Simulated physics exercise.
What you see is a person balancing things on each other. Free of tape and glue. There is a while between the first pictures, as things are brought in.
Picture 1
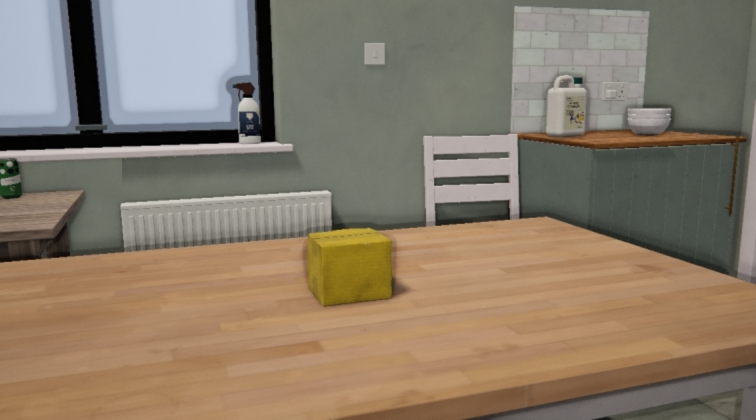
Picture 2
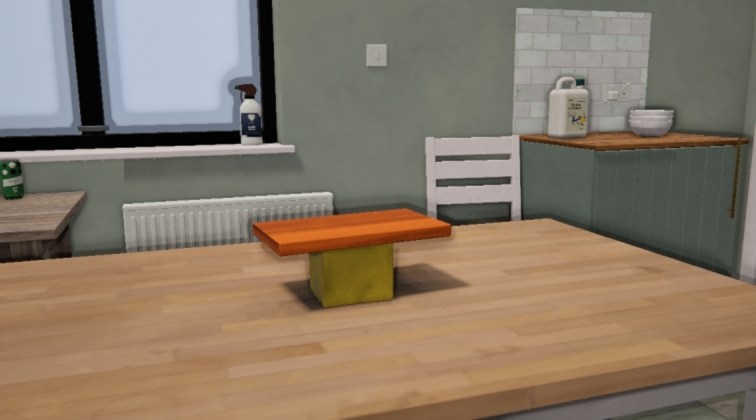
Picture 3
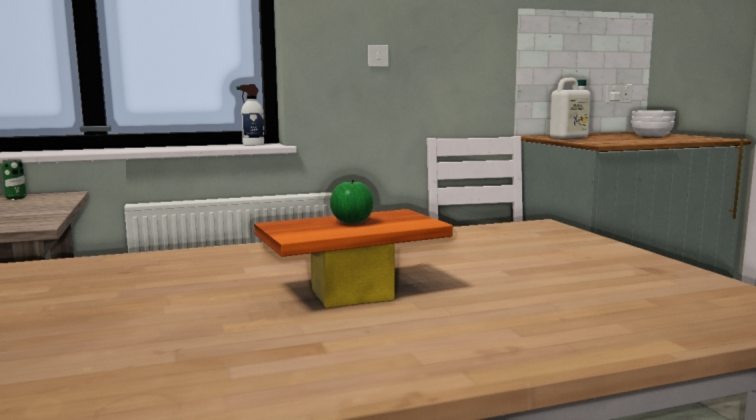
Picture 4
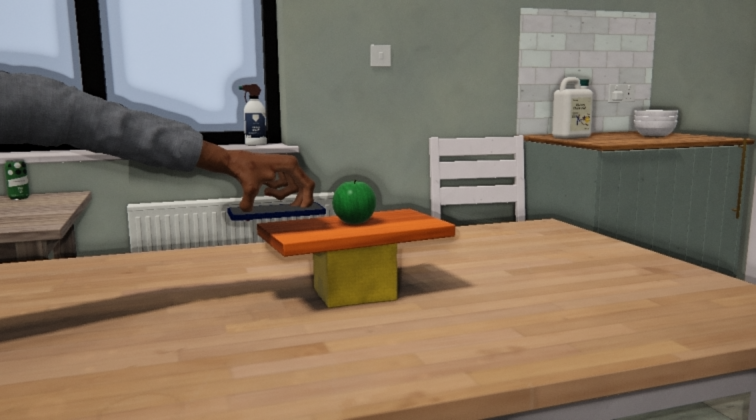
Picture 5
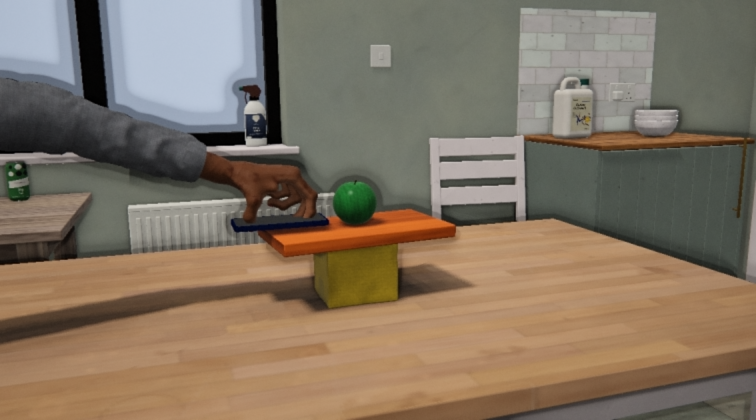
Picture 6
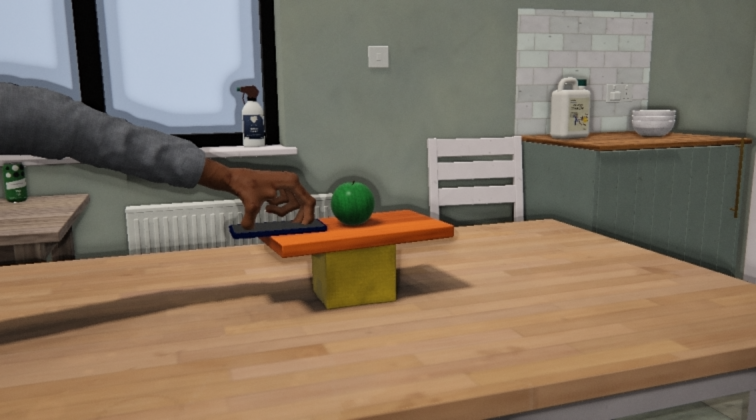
On a wooden kitchen table, a yellow box is joined by an orange board laid across it and a green apple on top; a hand then lowers a dark blue phone onto the board's left end, still holding it.
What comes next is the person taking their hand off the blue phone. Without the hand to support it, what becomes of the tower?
Nothing drops.
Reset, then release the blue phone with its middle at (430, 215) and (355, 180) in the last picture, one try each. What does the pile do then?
It survives the first time and caves in the second time.
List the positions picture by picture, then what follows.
In the first picture, the last thing is not in view yet.
In the second picture, the last thing is not in view yet; orange board (351, 230).
In the third picture, the last thing is not in view yet; yellow box (352, 266).
The fourth picture shows coming down; blue phone (276, 211); green apple (354, 202).
The fifth picture shows coming down; blue phone (280, 222); orange board (355, 230).
The sixth picture shows set down, still held; blue phone (278, 229); yellow box (353, 267).
Then, 0.70 s on from there, no change.
Then, 1.60 s on from there, blue phone resting near (277, 229).
In the end, all 4 unmoved. At the end, from the last picture's camera, blue phone near (276, 229). The pile keeps its balance.
